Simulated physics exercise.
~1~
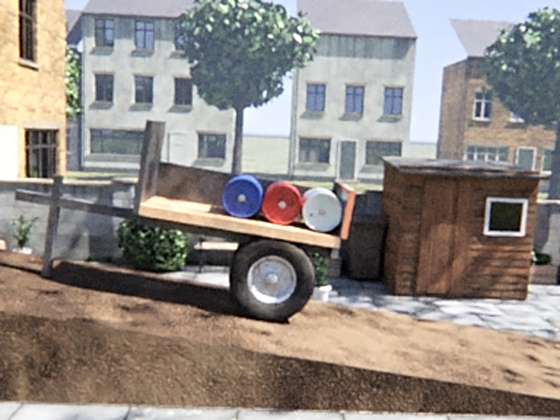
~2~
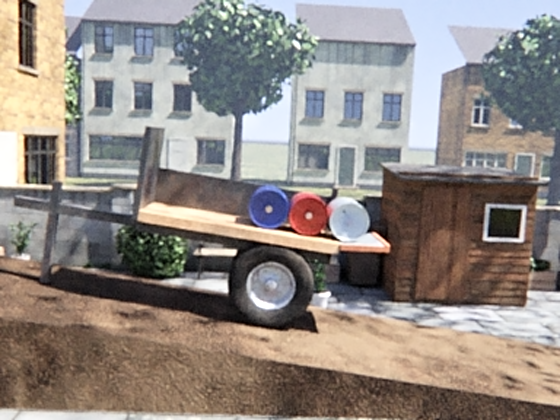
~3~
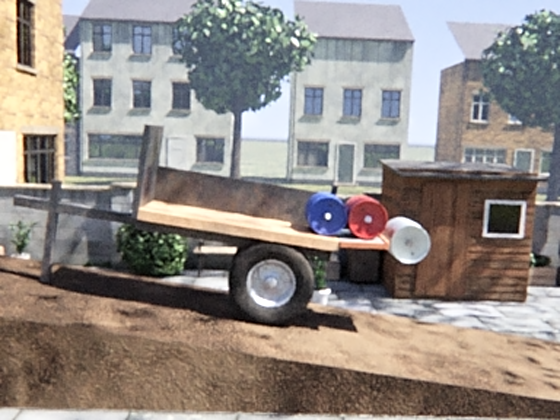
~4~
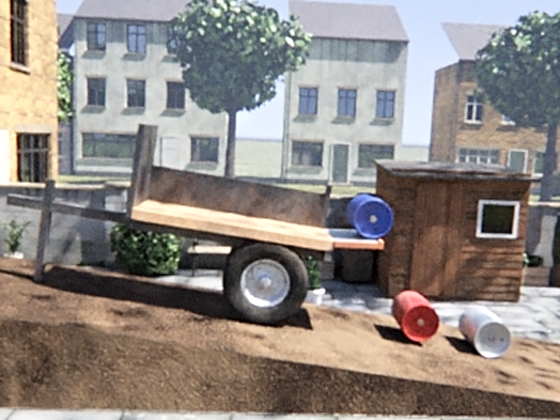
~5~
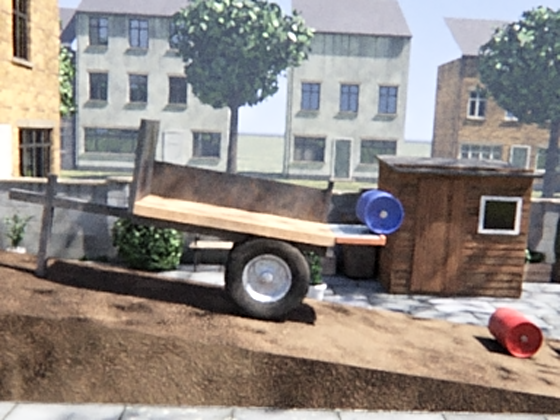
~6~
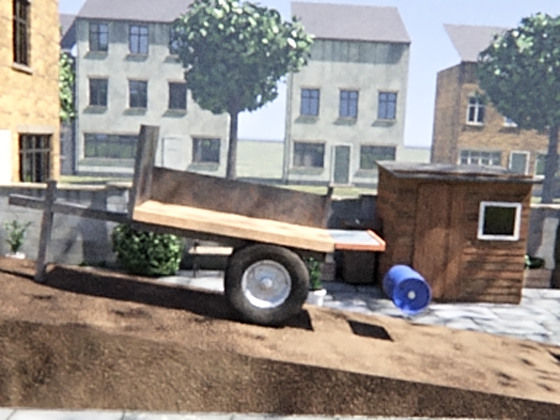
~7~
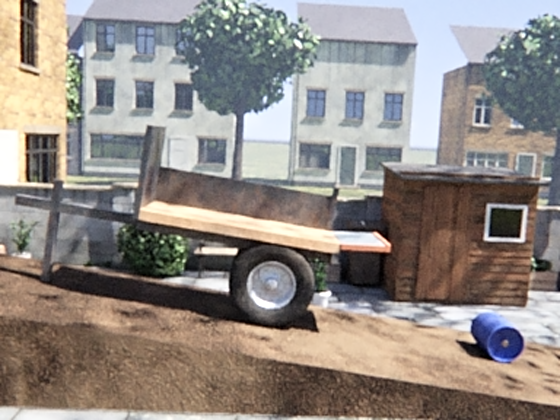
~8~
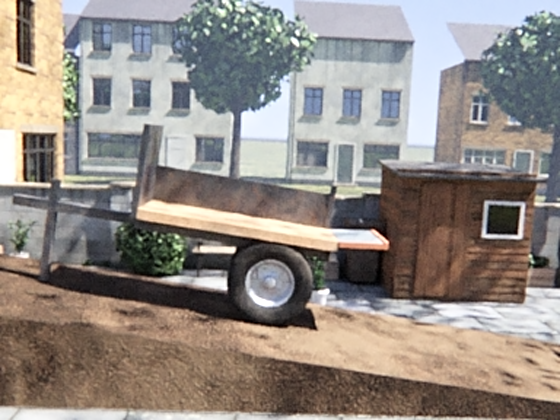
A trailer stood tilted on a dirt slope as its tailgate dropped and three kegs rolled right; the white and red ones tumbled off first, then the blue one followed, and all rolled away down the slope, leaving the trailer empty.
